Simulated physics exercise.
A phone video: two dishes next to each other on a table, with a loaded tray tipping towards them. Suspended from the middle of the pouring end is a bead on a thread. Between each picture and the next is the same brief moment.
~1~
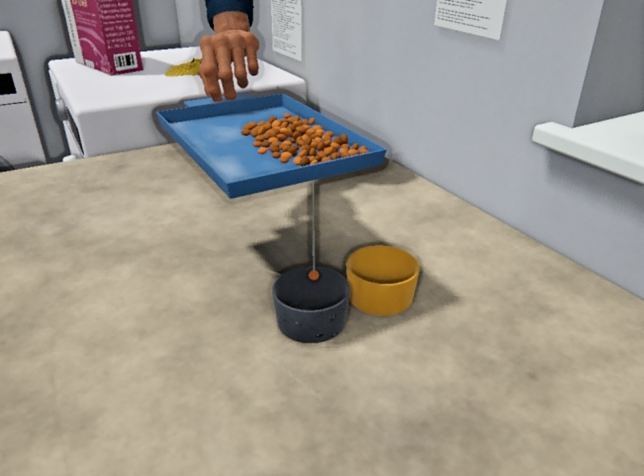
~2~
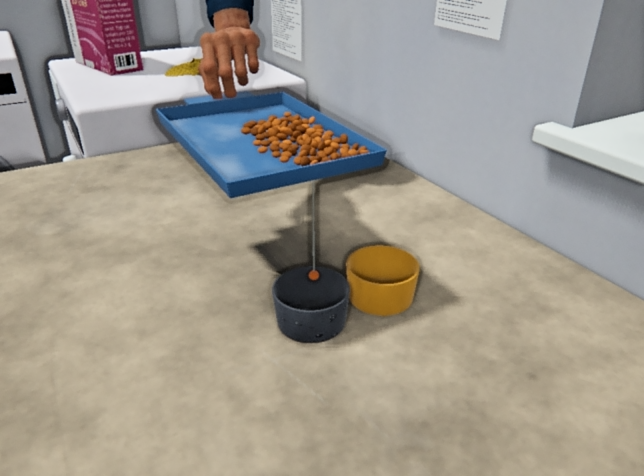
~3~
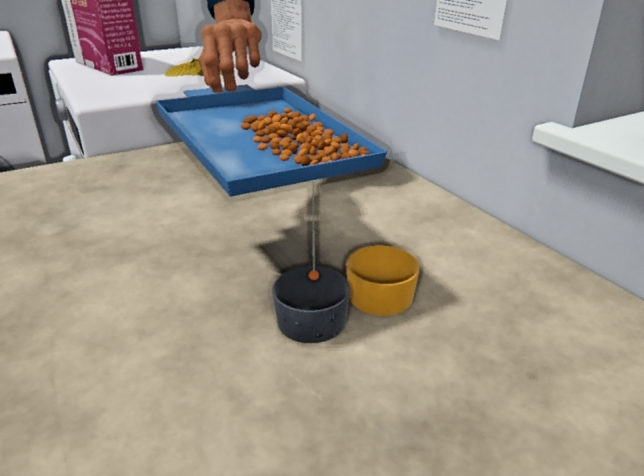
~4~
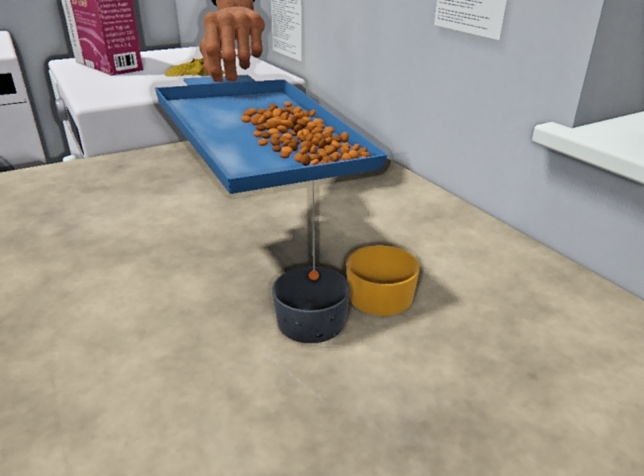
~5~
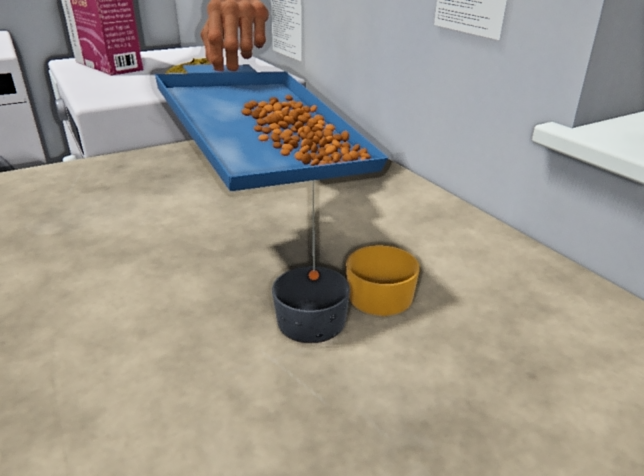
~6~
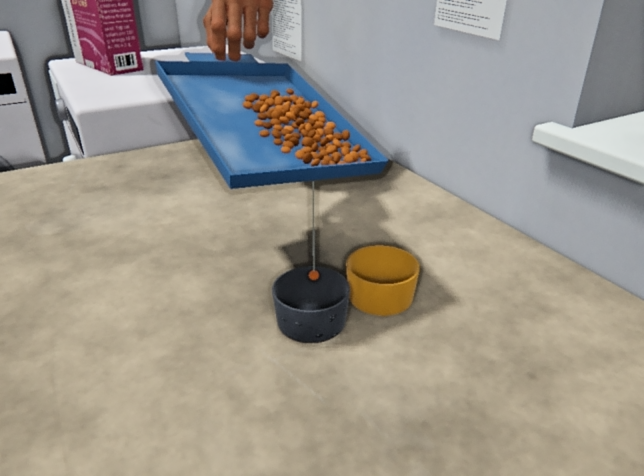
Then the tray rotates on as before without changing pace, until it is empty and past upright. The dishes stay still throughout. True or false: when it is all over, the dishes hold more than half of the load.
True.
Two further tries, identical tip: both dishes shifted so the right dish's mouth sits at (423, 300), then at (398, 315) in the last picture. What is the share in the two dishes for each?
10 %, then 10 %.
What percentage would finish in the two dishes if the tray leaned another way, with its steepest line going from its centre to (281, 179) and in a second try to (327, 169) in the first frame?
In order, some 10 % and some 40 %.
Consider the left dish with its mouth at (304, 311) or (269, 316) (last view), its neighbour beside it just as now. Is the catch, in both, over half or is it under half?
So that's a greater portion the first time round, a lesser portion the second.
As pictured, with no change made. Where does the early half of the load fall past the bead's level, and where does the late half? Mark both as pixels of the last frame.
About (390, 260) to begin with, then about (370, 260).
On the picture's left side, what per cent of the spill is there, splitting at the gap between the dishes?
10 %, roughly.
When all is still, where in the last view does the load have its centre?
Close to (383, 297), more or less.
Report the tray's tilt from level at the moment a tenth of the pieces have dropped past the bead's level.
Angle reached: About 80°.
Shortly afterwards, tray tipped steeply; the whole lot on the tray.
Next, tray tipped right over; near a quarter on the tray; near half in the right dish; near a quarter outside both; a little in the air.
Some moments later, tray tipped past a quarter turn; near two thirds in the right dish; near a third outside both.
In the end, tray tipped past a quarter turn; none at all in the left dish; near two thirds in the right dish; near a third outside both.
